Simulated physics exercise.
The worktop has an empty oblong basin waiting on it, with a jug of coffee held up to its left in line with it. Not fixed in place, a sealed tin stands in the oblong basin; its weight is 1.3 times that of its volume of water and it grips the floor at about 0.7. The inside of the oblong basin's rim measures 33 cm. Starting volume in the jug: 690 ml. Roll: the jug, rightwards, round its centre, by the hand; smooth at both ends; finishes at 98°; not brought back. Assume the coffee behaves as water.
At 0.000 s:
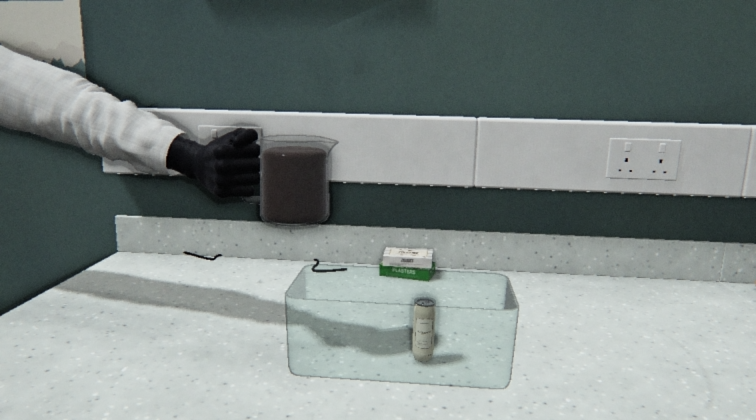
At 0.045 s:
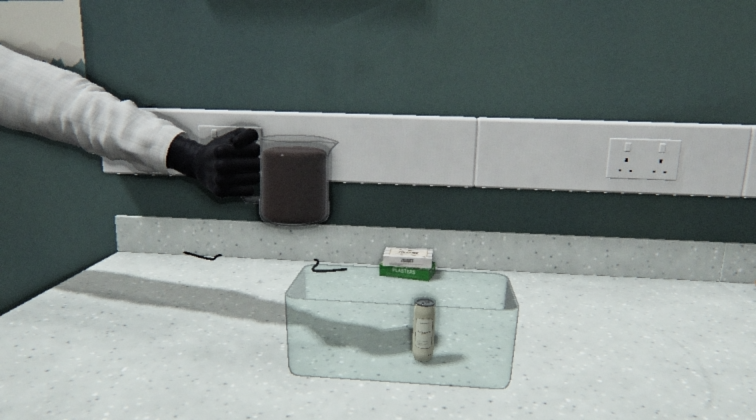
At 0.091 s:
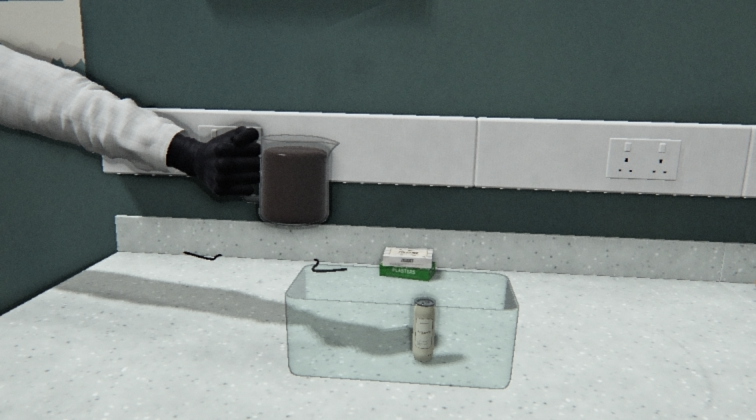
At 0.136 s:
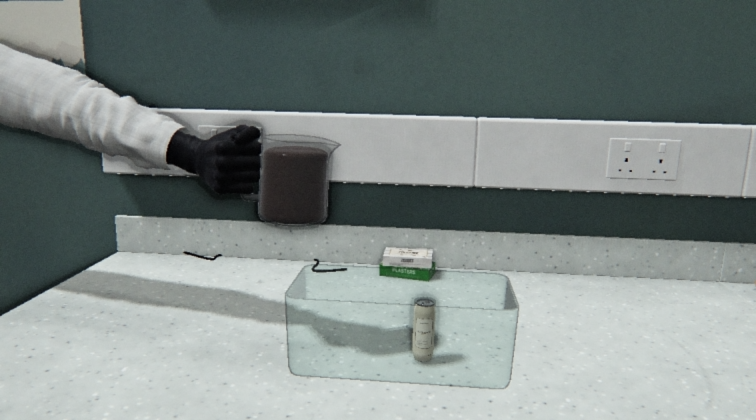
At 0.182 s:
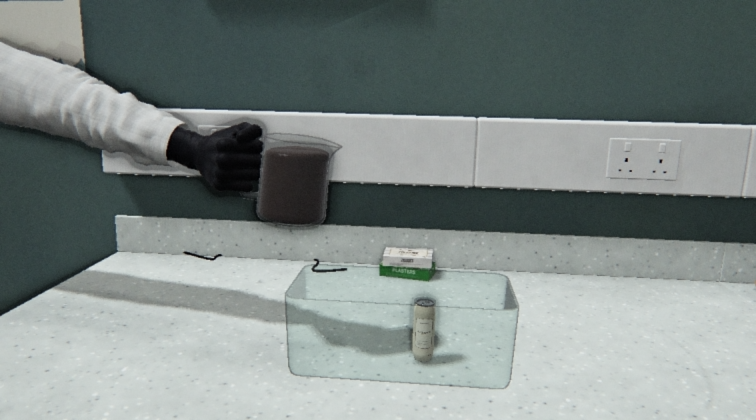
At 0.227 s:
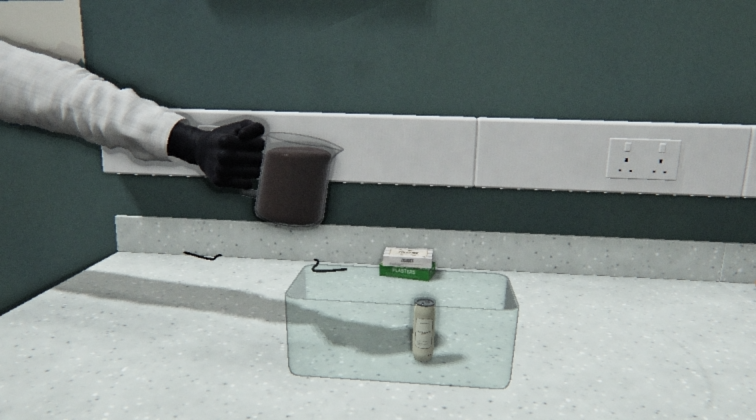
At a pale speckled worktop against a green wall, a black-gloved hand holds a jug of dark liquid above and to the left of an empty clear oblong basin. The jug stays upright at first, then the hand slowly tilts it slightly to the right, its liquid still inside.
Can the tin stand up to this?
Looks like it can take it.
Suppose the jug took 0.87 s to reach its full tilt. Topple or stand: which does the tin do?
Holds steady.
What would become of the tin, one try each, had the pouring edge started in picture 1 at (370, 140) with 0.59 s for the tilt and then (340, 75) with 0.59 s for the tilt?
In the first try it comes down; in the second it comes down.
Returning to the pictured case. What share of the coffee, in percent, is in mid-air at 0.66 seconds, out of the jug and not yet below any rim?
Near 12 per cent at that moment.
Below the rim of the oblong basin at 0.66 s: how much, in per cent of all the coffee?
2 %, give or take.
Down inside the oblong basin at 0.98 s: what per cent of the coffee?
Roughly 36 percent of it.
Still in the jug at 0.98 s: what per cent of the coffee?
Remaining share: Approx. 42 %.
After 0.66 s the tilt is 59° and 87 per cent is still to pour; the tin stands where it began.
After 0.98 s the tilt is 92° and 42 per cent is still to pour; the tin stands where it began.
After 1.31 s the tilt is 98° and 10 per cent is still to pour; the tin stands where it began.
After 1.67 s the tilt is 98° and 2 per cent is still to pour; the tin stands where it began.
In the end the tin stands where it began.
